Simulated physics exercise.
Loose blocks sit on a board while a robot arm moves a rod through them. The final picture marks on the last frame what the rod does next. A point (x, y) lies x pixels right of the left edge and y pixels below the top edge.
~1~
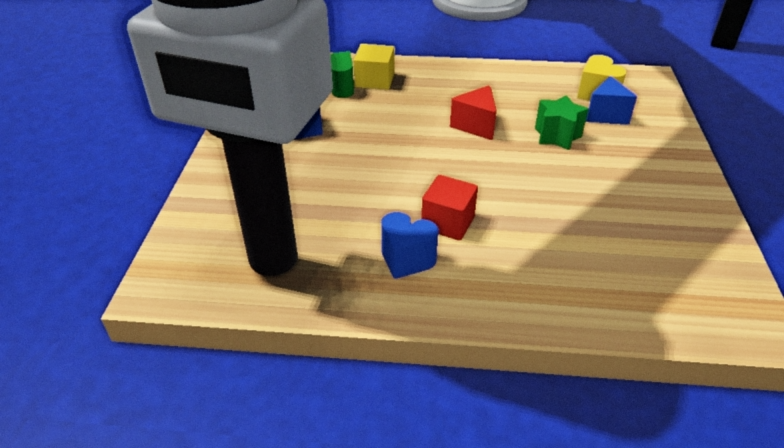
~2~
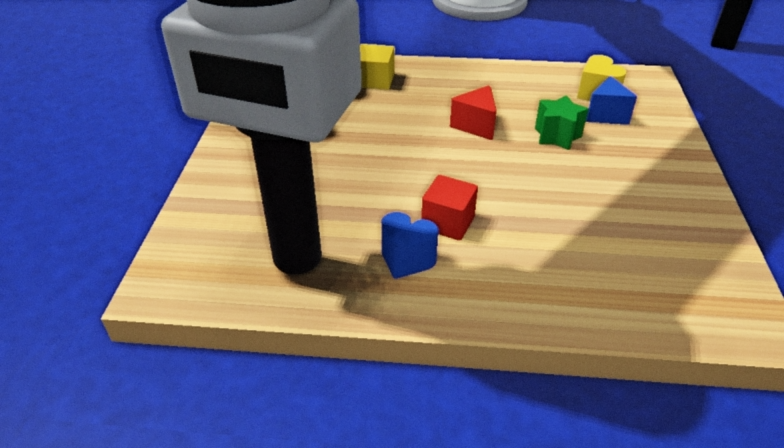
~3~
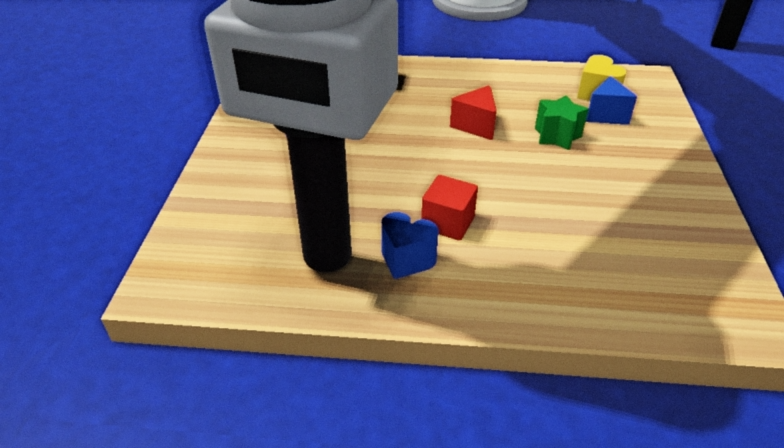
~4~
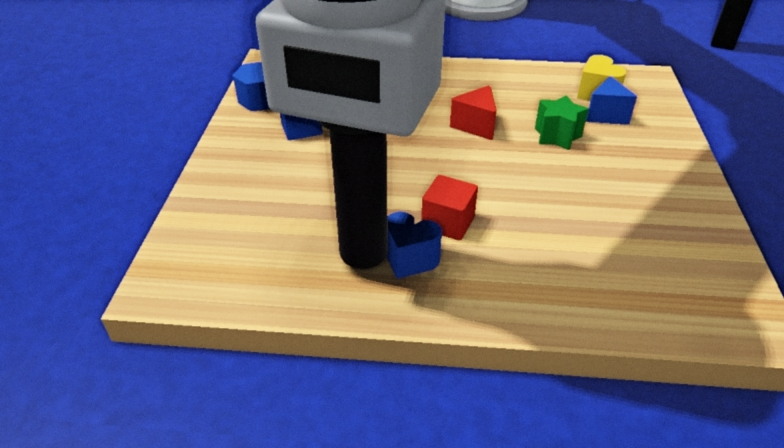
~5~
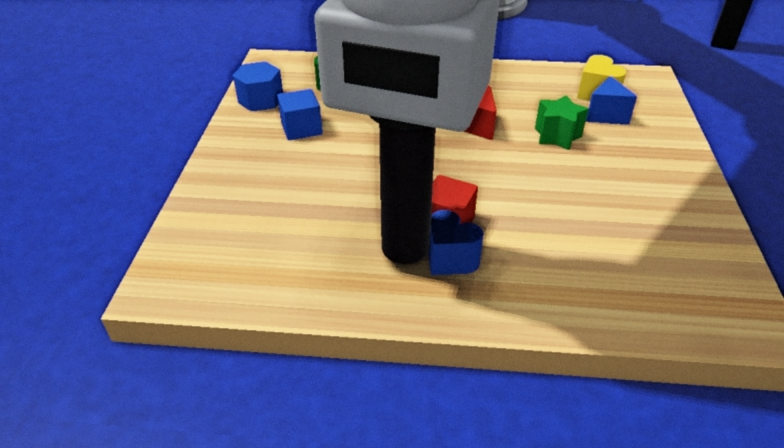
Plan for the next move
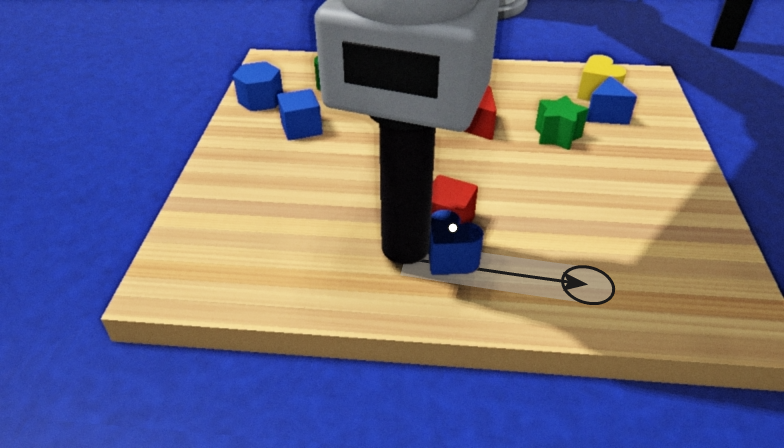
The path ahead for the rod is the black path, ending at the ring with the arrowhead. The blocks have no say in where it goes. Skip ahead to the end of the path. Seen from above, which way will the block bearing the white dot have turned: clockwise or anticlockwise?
Direction: Anticlockwise.
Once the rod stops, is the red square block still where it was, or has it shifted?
By the end it is where it was.
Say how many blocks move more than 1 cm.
The answer is one block, counting only moves over 1 cm.
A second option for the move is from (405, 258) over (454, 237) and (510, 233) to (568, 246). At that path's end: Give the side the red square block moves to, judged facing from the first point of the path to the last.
Measured against the direction from start to end, the red square block shifts toward the left-hand side.
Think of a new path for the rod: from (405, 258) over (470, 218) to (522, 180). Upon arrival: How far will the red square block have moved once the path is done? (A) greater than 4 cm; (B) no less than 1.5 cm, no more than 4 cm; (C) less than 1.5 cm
The answer is A.
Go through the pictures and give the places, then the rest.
In the first picture, lower end of the rod (274, 261), tops of blocks, red square block (451, 191), blue heart block (407, 228).
In the second picture, rod (298, 259), blocks as before.
In the third picture, rod (328, 257), blocks as before.
In the fourth picture, rod (364, 254), blue heart block (411, 228).
In the fifth picture, rod (405, 249), red square block (451, 191), blue heart block (453, 228).
The drawn path runs in a line from (405, 258) to (588, 285); the dot is on the blue heart block.
The first path, step by step. One third of the way, rod (467, 258); blue heart block (517, 233).
Two thirds of the way, rod (528, 267); blue heart block (580, 238), turned 25° anticlockwise.
At the end, rod (591, 276); red square block not moved; blue heart block (637, 239), turned 35° anticlockwise.
